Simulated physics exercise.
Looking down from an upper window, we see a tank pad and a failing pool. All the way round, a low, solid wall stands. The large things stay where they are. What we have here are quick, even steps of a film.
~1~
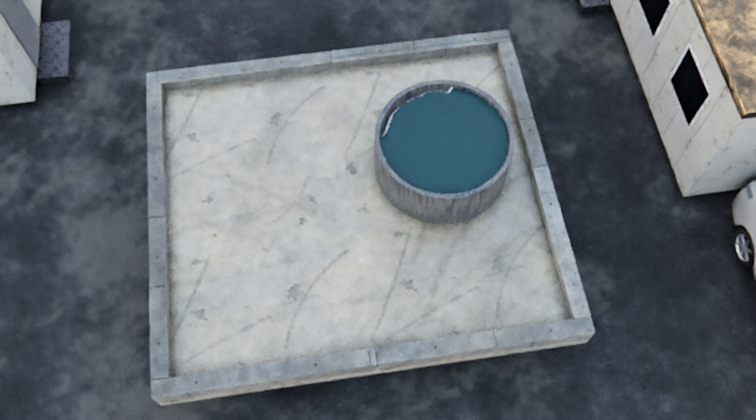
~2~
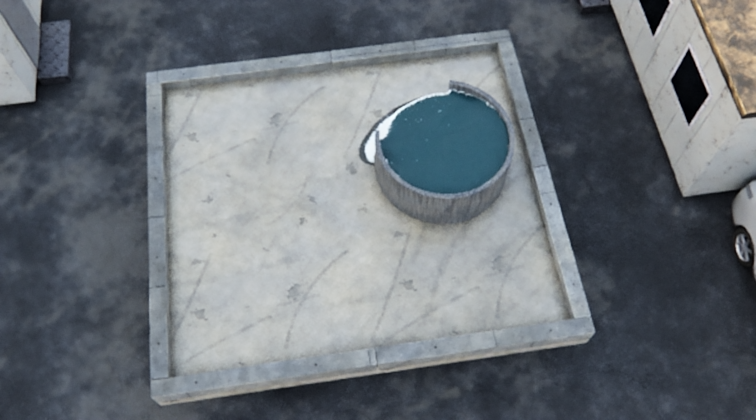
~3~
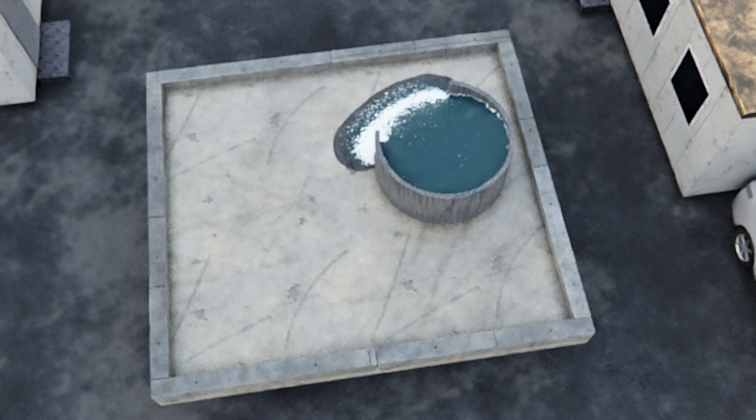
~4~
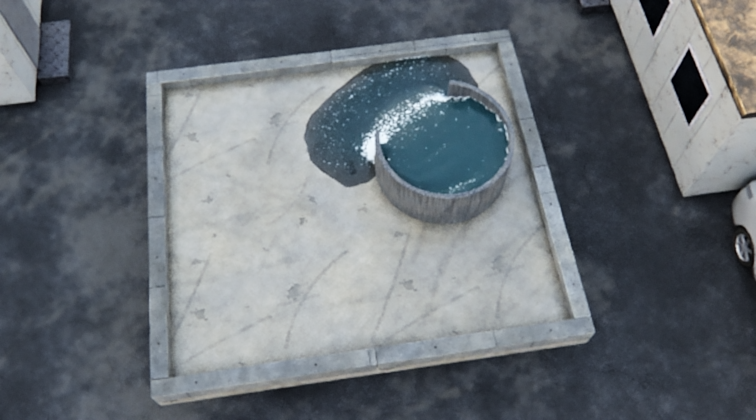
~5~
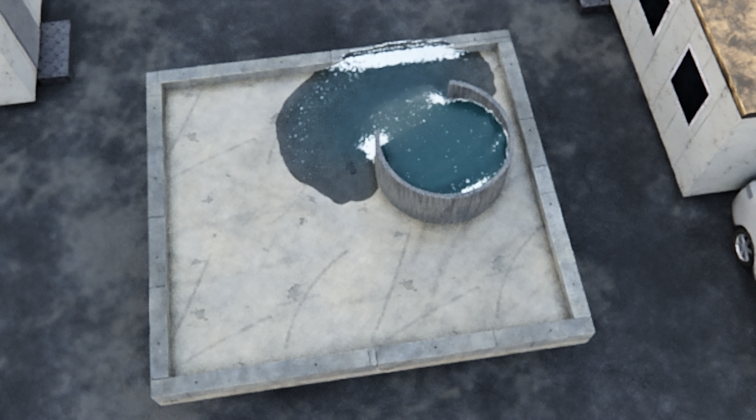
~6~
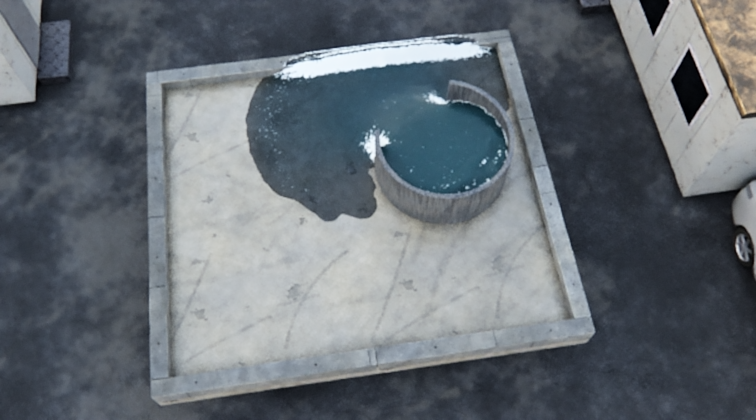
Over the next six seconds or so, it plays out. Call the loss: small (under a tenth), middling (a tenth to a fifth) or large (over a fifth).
Large.
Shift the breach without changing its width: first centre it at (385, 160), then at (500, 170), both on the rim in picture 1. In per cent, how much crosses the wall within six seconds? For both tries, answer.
Note: Try one around 12 in a hundred, try two around 38.
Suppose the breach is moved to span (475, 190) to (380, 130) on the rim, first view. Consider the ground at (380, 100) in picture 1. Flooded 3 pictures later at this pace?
There: Free of water.
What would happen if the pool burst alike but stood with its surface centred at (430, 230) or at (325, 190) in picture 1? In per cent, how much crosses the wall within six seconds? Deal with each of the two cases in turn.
So it's 14 in a hundred first and 24 in a hundred second.
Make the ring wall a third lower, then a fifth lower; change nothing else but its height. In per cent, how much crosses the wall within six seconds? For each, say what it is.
46 % and 36 %.
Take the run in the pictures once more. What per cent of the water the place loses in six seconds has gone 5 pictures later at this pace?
Close to 20 per cent.
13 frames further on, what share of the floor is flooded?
Roughly 40 %.
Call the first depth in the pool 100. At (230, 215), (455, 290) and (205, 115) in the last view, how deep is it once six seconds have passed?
First spot roughly 8 %, second 6 %, third 16 %.
A moment on, water covers 30 % of the floor; the low wall has let 1 % over.
Next, water covers 35 % of the floor; the low wall has let 4 % over.
Then, water covers 40 % of the floor; the low wall has let 18 % over.
Later, water covers 65 % of the floor; the low wall has let 24 % over.
In the end, water covers 75 % of the floor; the low wall has let 24 % over.
